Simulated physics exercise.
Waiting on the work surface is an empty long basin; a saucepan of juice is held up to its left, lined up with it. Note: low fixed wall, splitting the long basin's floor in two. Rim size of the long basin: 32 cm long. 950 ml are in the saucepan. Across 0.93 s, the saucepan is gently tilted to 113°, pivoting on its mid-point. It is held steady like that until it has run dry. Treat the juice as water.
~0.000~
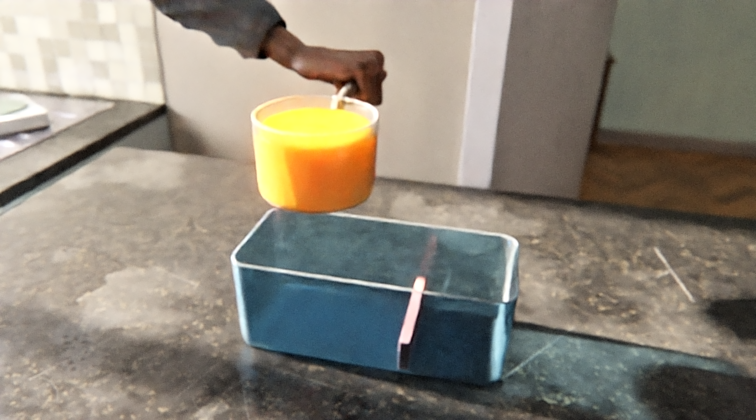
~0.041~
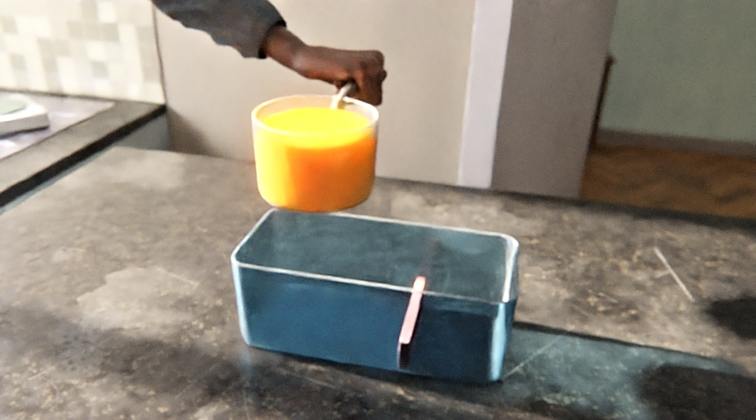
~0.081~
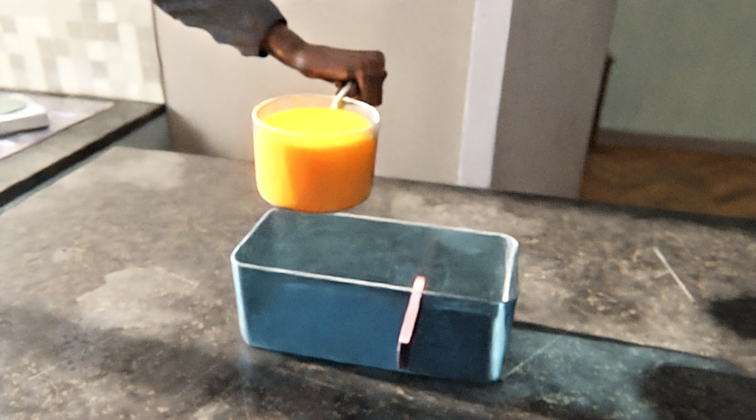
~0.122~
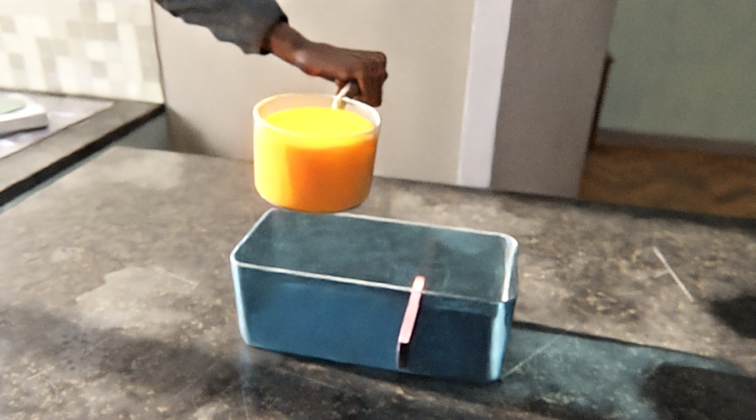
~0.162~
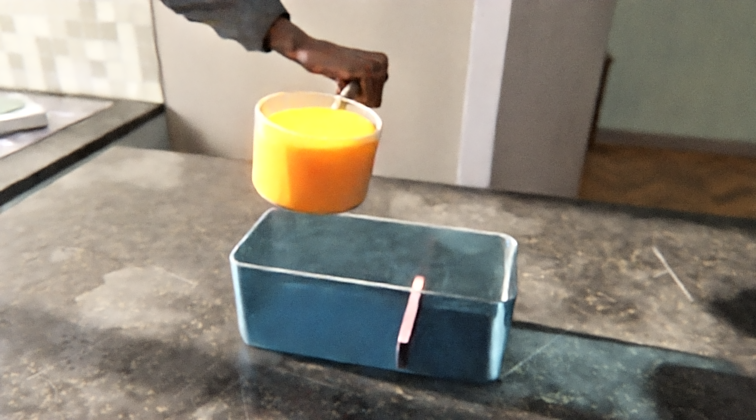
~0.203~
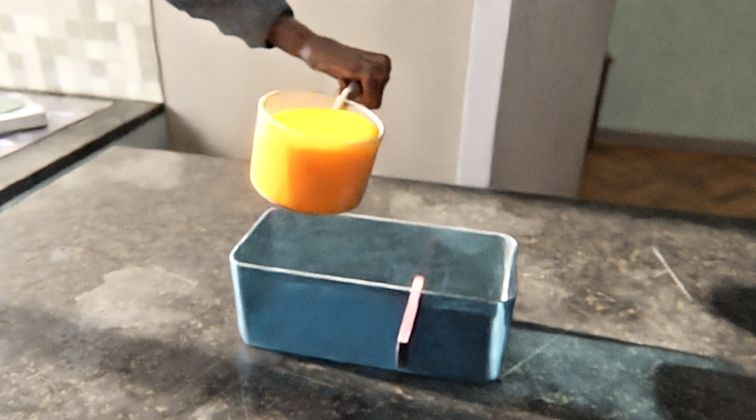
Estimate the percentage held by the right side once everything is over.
I would say 50 per cent.
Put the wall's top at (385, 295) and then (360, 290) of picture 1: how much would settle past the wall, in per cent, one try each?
85 then 95 %.
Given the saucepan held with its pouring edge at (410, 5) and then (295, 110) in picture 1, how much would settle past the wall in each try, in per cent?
I'd expect close to 55 per cent and then close to 15 per cent.
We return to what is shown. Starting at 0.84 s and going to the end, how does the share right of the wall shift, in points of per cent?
The share moves down, by some 10 per cent.
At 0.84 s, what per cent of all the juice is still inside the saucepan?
Near 10 percent, more or less.
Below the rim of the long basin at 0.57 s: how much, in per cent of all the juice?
12 %, roughly.
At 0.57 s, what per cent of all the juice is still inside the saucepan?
Fraction remaining: Approx. 60 per cent.
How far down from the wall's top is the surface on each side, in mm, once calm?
Close to 22 mm left and close to 6 mm right.
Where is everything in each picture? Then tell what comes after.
In the first picture, it leans 0°; its right rim is at (376, 122); the juice meets the walls at (263, 120) and (375, 131); the long basin's rim runs from (253, 234) to (517, 270); the wall's top is at (414, 308).
In the second picture, it leans 1°; its right rim is at (376, 122); the juice meets the walls at (263, 119) and (375, 131).
In the third picture, it leans 2°; its right rim is at (377, 124); the juice meets the walls at (263, 119) and (376, 132).
In the fourth picture, it leans 5°; its right rim is at (378, 127); the juice meets the walls at (264, 118) and (377, 132).
In the fifth picture, it leans 8°; its right rim is at (380, 131); the juice meets the walls at (265, 118) and (377, 133).
In the sixth picture, it leans 13°; its right rim is at (381, 136); the juice meets the walls at (265, 118) and (380, 134).
Then, 0.57 s in, the tilt is 76° and 60 per cent is still to pour, 2 is left of the wall and 11 right of it.
Then, 0.84 s in, the tilt is 110° and 9 per cent is still to pour, 23 is left of the wall and 61 right of it.
Then, 1.12 s in, the tilt is 113° and 0 per cent is still to pour, 42 is left of the wall and 56 right of it.
Then, 1.43 s in, the tilt is 113° and 0 per cent is still to pour, 49 is left of the wall and 50 right of it.
Finally, 49 per cent lies left of the wall, 50 right of it and 1 outside.
